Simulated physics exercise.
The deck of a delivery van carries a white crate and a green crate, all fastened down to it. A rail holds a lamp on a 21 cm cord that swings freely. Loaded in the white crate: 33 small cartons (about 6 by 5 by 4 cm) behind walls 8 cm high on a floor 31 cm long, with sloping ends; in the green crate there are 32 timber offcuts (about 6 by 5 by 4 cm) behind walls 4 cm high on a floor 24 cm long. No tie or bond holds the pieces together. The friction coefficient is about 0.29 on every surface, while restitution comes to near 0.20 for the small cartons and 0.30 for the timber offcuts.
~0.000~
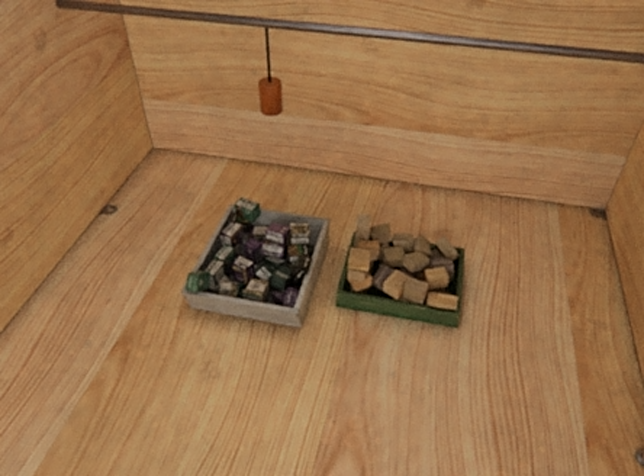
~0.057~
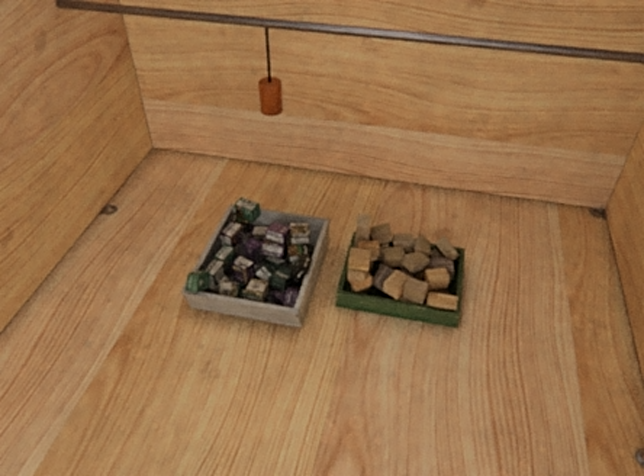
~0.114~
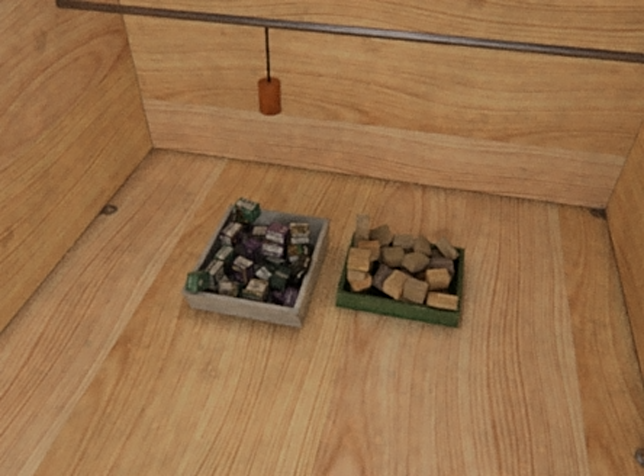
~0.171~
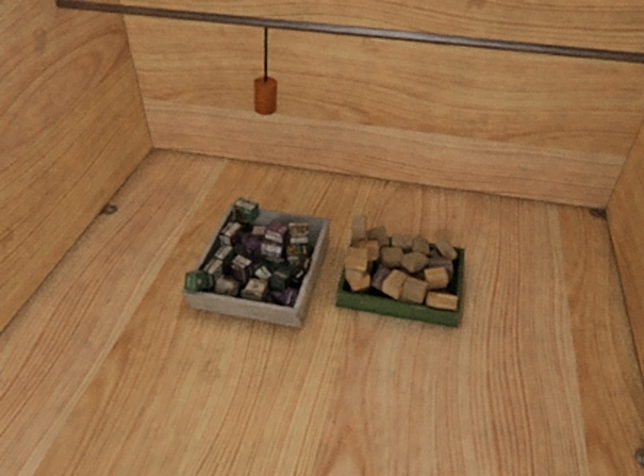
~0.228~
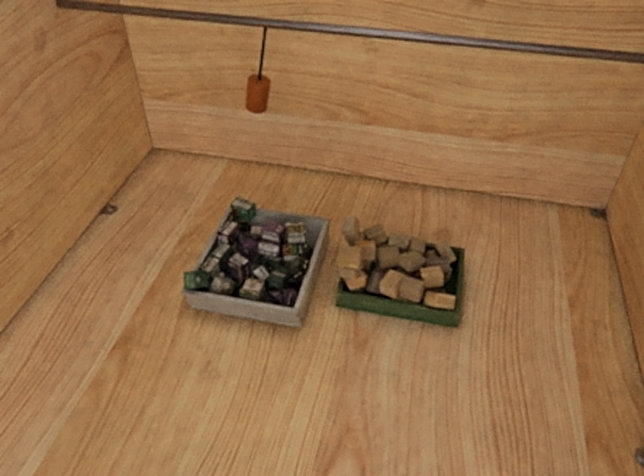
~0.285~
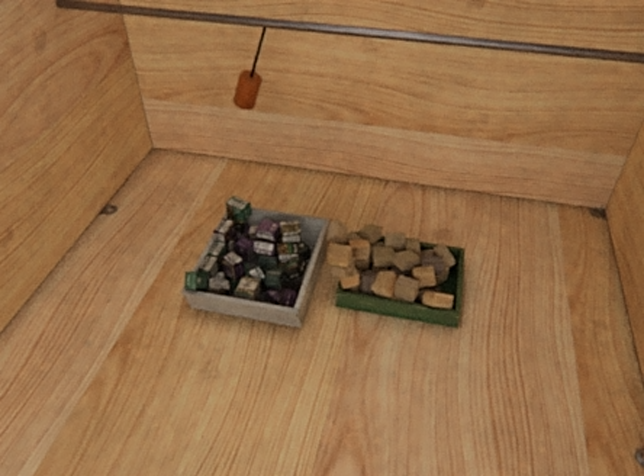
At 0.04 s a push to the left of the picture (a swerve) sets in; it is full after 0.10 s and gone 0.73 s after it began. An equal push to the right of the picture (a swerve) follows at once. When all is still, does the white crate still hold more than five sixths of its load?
Yes.
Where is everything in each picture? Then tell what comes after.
In the first picture (each is followed by its nearest rim corner in this view), white crate, (296, 309); green crate, (458, 310); the lamp leans 0°; none out.
The second picture shows white crate, (296, 309); the lamp leans 0°.
The third picture shows white crate, (296, 309); the lamp leans 1°.
The fourth picture shows white crate, (296, 309); the lamp leans 4°.
The fifth picture shows white crate, (296, 309); the lamp leans 11°.
The sixth picture shows white crate, (296, 309); green crate, (458, 310); the lamp leans 19°; 2 out, the lowest offcut at (337, 233).
After 0.57 s, white crate 32 in, 1 out and green crate 25 in, 7 out.
After 0.93 s, white crate 32 in, 1 out and green crate 25 in, 7 out.
After 1.43 s, white crate 31 in, 2 out and green crate 23 in, 9 out.
Final count (at 2.08 s), white crate 31 in, 2 out and green crate 23 in, 9 out. Asked share, 2 of 33, 6 per cent.
